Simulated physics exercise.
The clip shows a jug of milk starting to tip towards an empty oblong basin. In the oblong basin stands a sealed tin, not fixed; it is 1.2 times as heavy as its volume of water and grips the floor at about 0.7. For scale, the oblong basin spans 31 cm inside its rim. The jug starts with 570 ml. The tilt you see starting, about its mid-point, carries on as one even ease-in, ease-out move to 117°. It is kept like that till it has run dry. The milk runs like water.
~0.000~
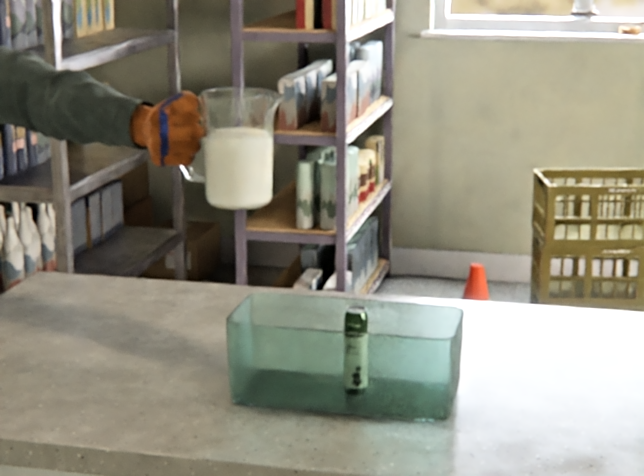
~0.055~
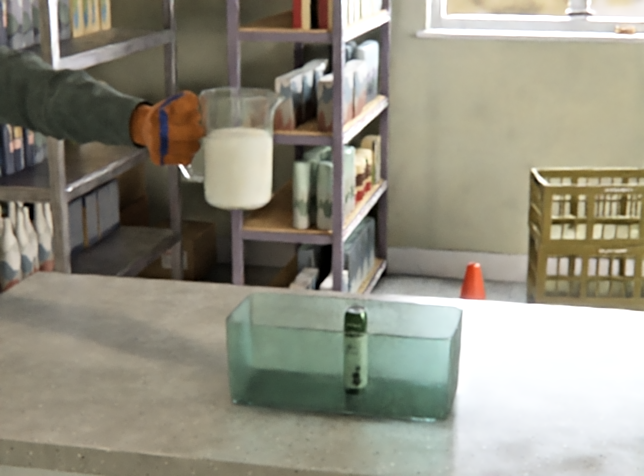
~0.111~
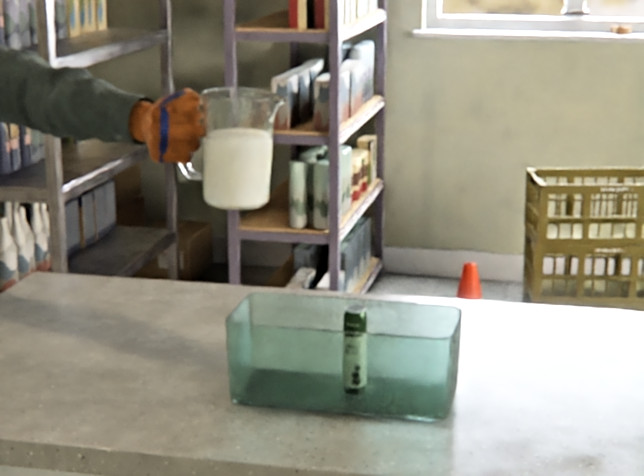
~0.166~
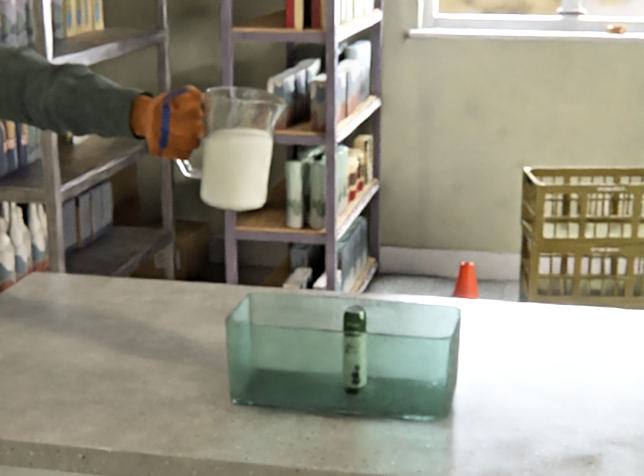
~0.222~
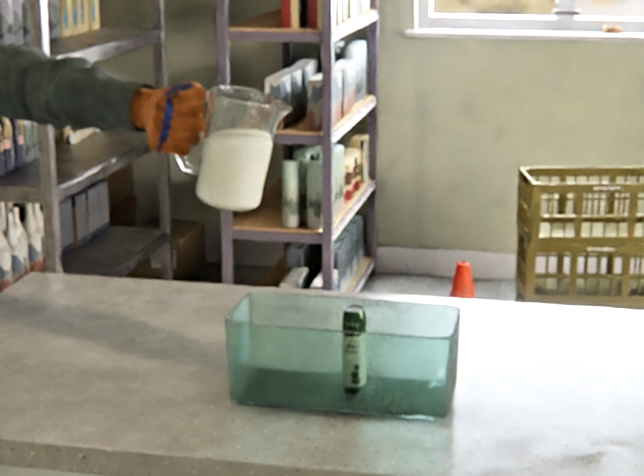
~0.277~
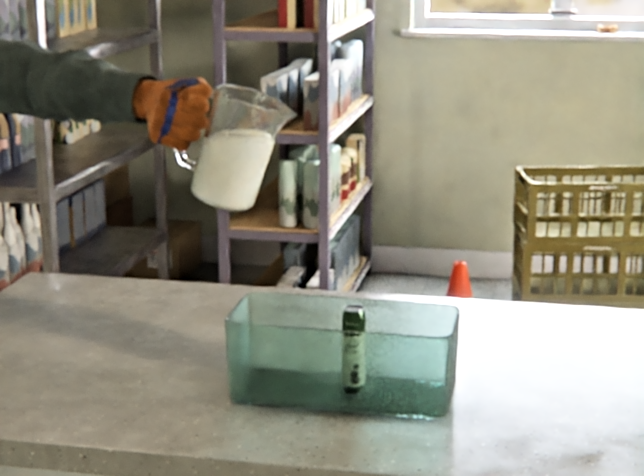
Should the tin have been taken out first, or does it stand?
The tin goes over.
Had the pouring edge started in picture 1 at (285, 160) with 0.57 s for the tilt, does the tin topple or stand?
Then it stays up.
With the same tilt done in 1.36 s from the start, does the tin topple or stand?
The tin falls.
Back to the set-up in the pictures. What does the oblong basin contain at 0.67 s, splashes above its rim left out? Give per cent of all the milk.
Some 0 per cent.
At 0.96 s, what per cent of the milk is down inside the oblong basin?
Some 34 per cent.
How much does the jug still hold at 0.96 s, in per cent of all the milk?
About 28 per cent.
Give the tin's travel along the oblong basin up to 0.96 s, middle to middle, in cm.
About 0 cm.
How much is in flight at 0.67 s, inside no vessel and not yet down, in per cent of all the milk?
Some 8 per cent.
Then, 0.67 s in, the tilt is 79° and 92 per cent is still to pour; the tin stands where it began.
Then, 0.96 s in, the tilt is 113° and 28 per cent is still to pour; the tin stands where it began.
Then, 1.26 s in, the tilt is 117° and 0 per cent is still to pour; the tin lies on its side.
Then, 1.59 s in, the tilt is 117° and 0 per cent is still to pour; the tin lies on its side.
Finally, the tin lies on its side.
